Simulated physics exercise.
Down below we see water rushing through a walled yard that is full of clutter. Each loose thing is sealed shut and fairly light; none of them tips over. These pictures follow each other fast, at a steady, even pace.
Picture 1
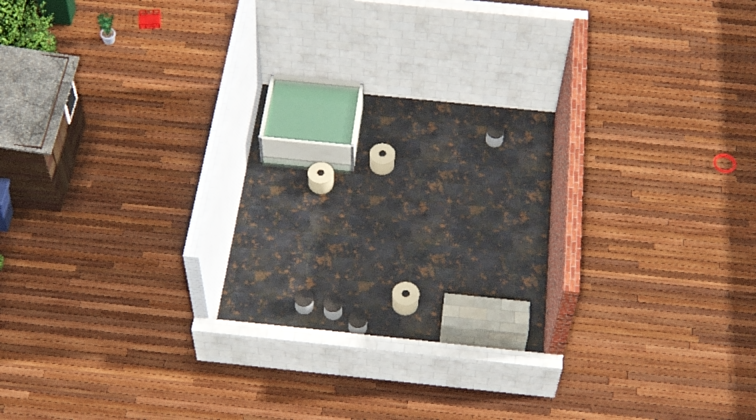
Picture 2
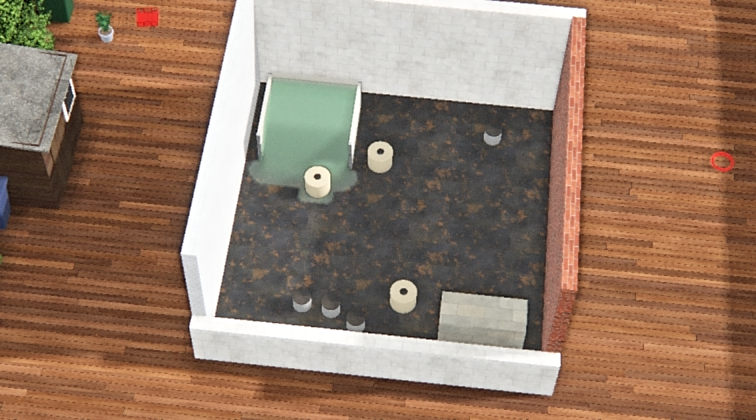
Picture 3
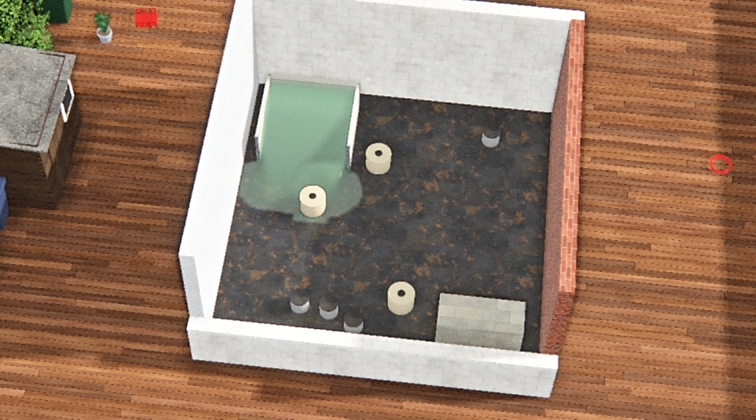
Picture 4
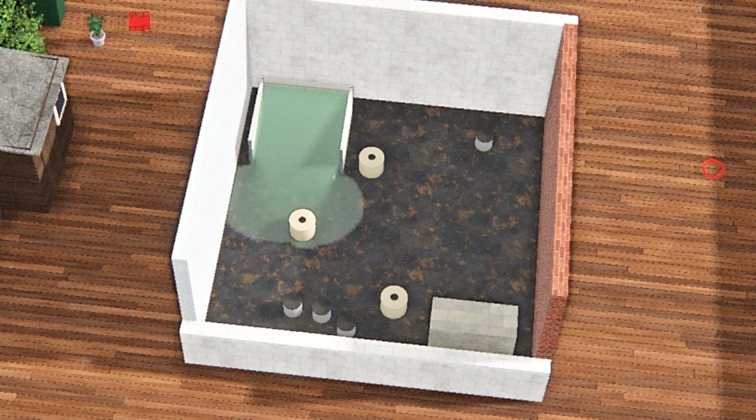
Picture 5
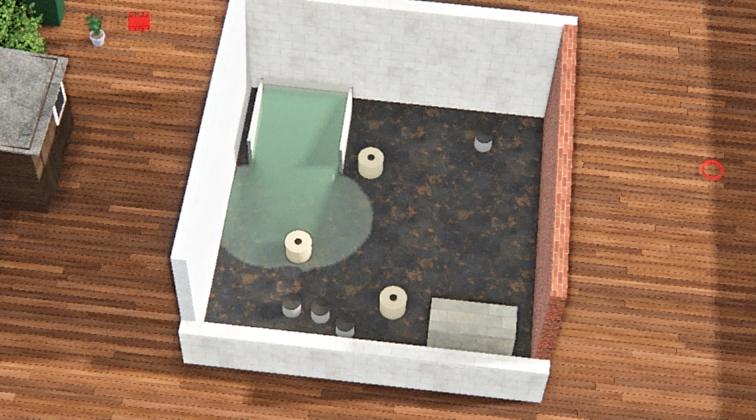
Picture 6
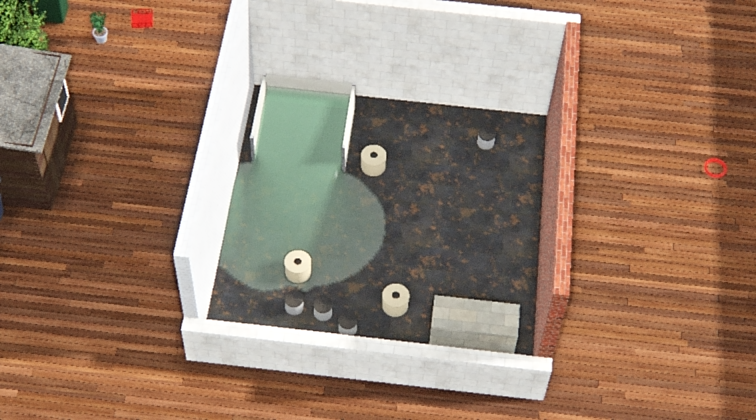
Green water spills from a white-walled tank in the corner of a walled yard and spreads across the dark floor, pushing one cream tub toward the near wall while the other cream tubs, grey pails and pale block stay put.
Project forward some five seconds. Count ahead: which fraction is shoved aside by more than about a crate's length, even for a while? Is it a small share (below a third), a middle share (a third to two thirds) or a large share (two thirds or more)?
A large share, two thirds or more.
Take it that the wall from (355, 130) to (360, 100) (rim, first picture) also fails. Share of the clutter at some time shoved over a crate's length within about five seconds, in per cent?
I make it 40 per cent.
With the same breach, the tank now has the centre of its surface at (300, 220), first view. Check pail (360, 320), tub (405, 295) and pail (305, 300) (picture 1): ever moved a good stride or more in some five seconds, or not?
Result per object - went far, went far, went far.
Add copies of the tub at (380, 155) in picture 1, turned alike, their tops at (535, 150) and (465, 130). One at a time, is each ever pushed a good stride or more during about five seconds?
First: Stays short of it; second: Stays short of it.
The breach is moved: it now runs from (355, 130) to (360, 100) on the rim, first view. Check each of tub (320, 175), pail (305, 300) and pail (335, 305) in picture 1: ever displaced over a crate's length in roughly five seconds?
The first: Fell short; the second: Fell short; the third: Fell short.
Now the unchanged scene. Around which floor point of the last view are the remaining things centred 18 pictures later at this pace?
Close to pixel (404, 274).
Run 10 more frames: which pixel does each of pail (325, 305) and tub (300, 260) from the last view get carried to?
Look for them at about (362, 331) and about (304, 306).
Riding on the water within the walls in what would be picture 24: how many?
By my tally, 5.
A moment on, 1 of 7 are well off their spots; 1 afloat.
Next, 5 of 7 are well off their spots; 5 afloat.
Later, 5 of 7 are well off their spots; 5 afloat.
In the end, 5 of 7 are well off their spots, and 5 have been at some point; 4 afloat.
